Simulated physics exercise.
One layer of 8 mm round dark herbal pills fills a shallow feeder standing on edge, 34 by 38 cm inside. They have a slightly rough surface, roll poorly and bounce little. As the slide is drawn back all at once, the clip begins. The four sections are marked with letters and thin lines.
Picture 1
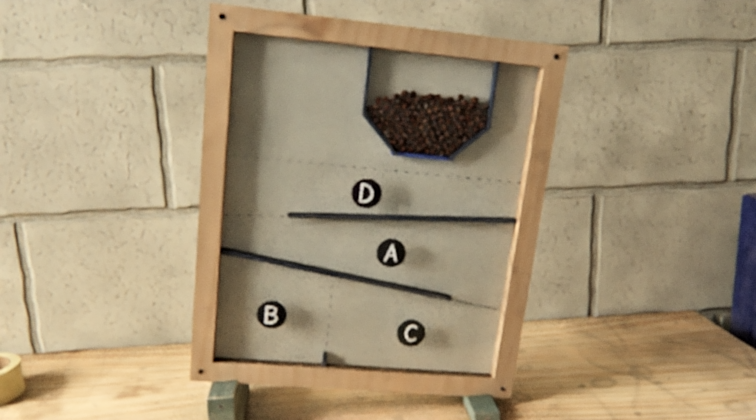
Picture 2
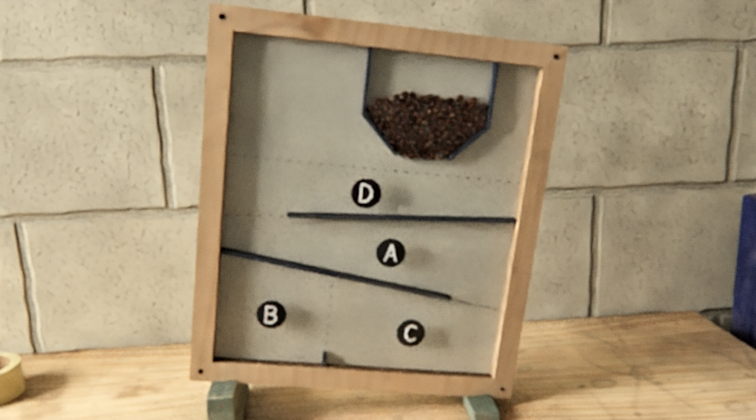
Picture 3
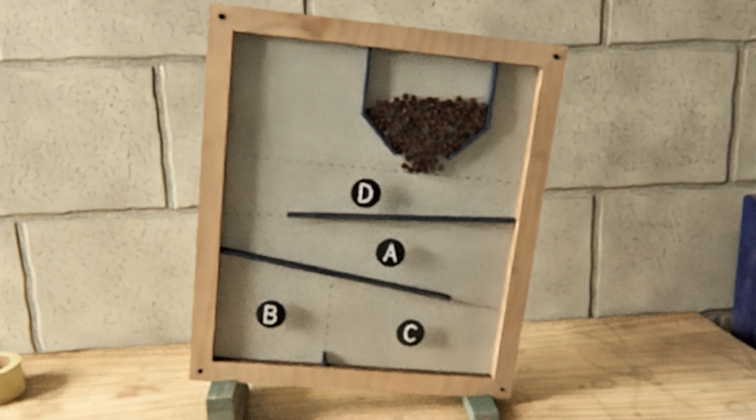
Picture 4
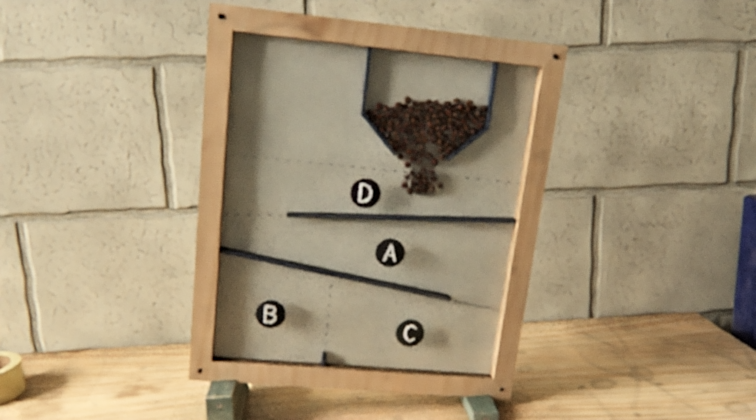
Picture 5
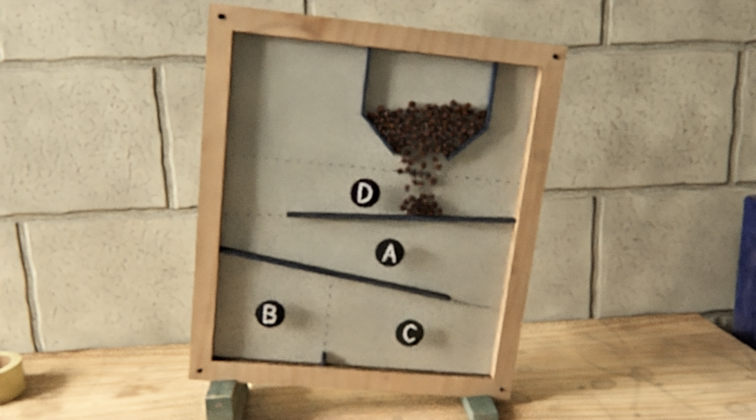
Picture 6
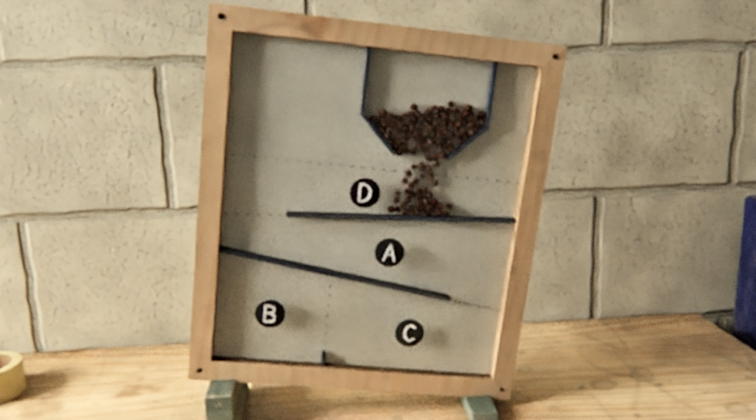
Small round dark brown pills pour from the bottom opening of a blue-edged hopper, inside a shallow wooden-framed feeder standing tilted on a wooden table before a pale block wall, seen from the front. Below the hopper are a nearly level dark ledge, a sloping one, and black discs lettered D, A, B and C. The pills drop in a narrow stream and heap on the upper ledge, while the camera stays still.
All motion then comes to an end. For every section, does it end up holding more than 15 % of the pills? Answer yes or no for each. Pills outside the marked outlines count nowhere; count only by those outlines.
Section A: No; section B: No; section C: No; section D: Yes.
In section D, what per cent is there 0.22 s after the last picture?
Share: About 80 percent.
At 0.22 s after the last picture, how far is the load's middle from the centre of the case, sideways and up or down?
Offset: Approx. 7 cm right, 3 cm above.
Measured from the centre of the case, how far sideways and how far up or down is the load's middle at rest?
The resting centre of mass sits around 7 cm right and 2 cm above.
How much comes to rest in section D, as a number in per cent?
Roughly 100 %.
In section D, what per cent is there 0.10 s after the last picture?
Around 55 percent of the load.
Then, 0.10 s later than the last picture, the pills' middle is 7 cm right of and 5 cm above the centre; D 55 %.
Then, 0.22 s later than the last picture, the pills' middle is 7 cm right of and 3 cm above the centre; D 80 %.
Then, 0.45 s later than the last picture, the pills' middle is 7 cm right of and 2 cm above the centre; D 95 %.
At rest 1.5 s after the last picture, A 0 %, B 0 %, C 0 %, D 100 %.
